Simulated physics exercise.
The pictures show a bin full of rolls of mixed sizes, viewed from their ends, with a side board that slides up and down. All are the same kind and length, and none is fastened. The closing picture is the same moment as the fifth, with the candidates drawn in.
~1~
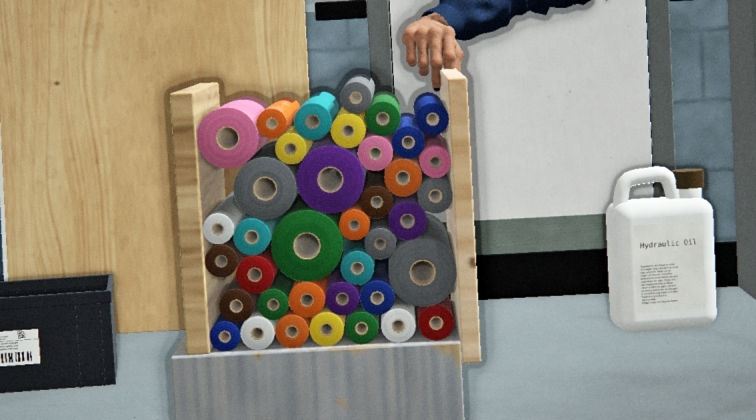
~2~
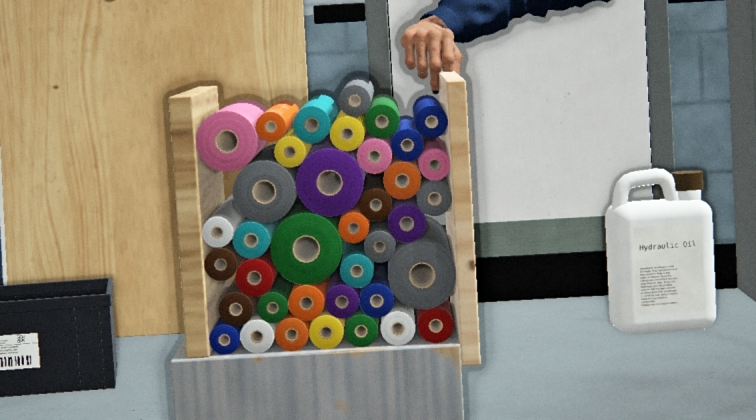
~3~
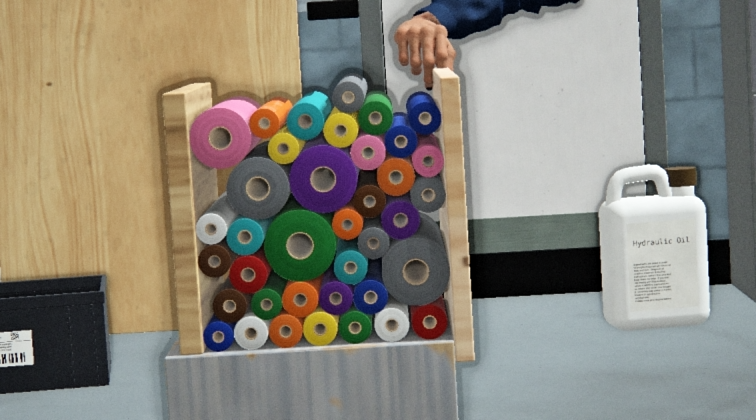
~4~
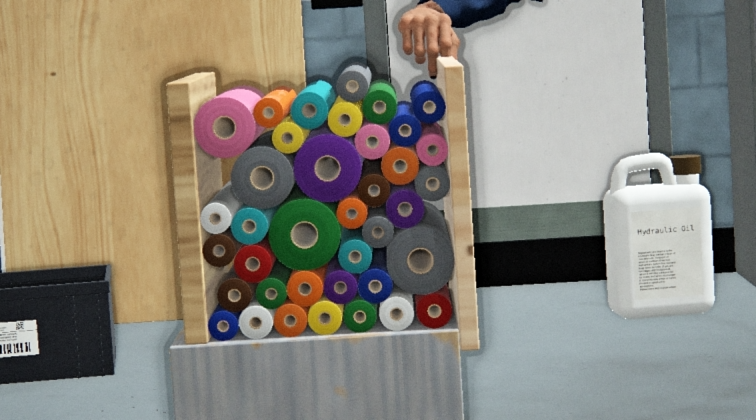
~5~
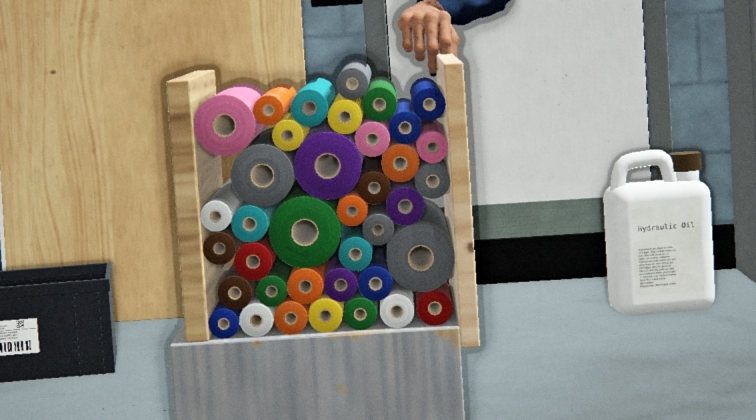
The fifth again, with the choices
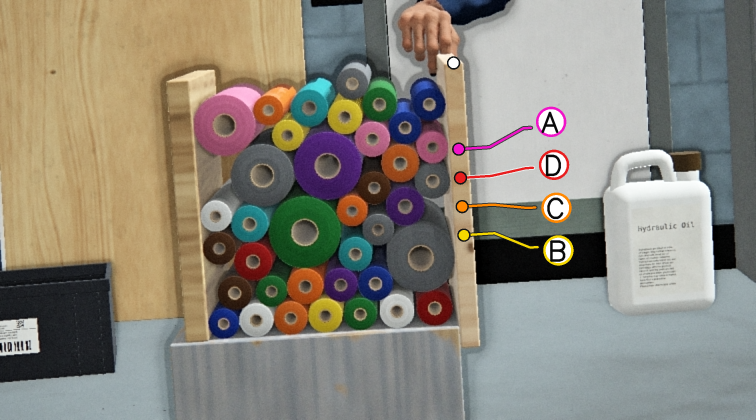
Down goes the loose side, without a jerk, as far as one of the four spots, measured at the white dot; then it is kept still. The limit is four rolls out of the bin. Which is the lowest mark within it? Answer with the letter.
At most to D.
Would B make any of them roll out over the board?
Yes, at B.
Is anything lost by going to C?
At C: Yes.
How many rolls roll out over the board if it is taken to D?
The count is four.
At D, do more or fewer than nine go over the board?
It loses fewer than nine.
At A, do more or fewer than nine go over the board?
It loses fewer than nine.
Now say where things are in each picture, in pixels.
The first picture shows a white roll (218, 229); a blue roll (432, 119); a grey roll (356, 97).
The second picture shows a grey roll (355, 100); side board (458, 206).
The third picture shows a white roll (392, 325).
The fourth picture shows an orange roll (305, 289); a red roll (253, 264).
The fifth picture shows an orange roll (352, 211); a white roll (216, 216); a blue roll (429, 104).
On the marked copy, A at (459, 149); B at (464, 235); C at (462, 206); D at (461, 178); the white dot at (454, 63).
With D. Early on, top of the board (447, 118).
Further on, top of the board (451, 177).
At the end, top of the board (451, 178), four out over the board.
As for the rest, A none out over the board; B more than four out over the board; C more than four out over the board.
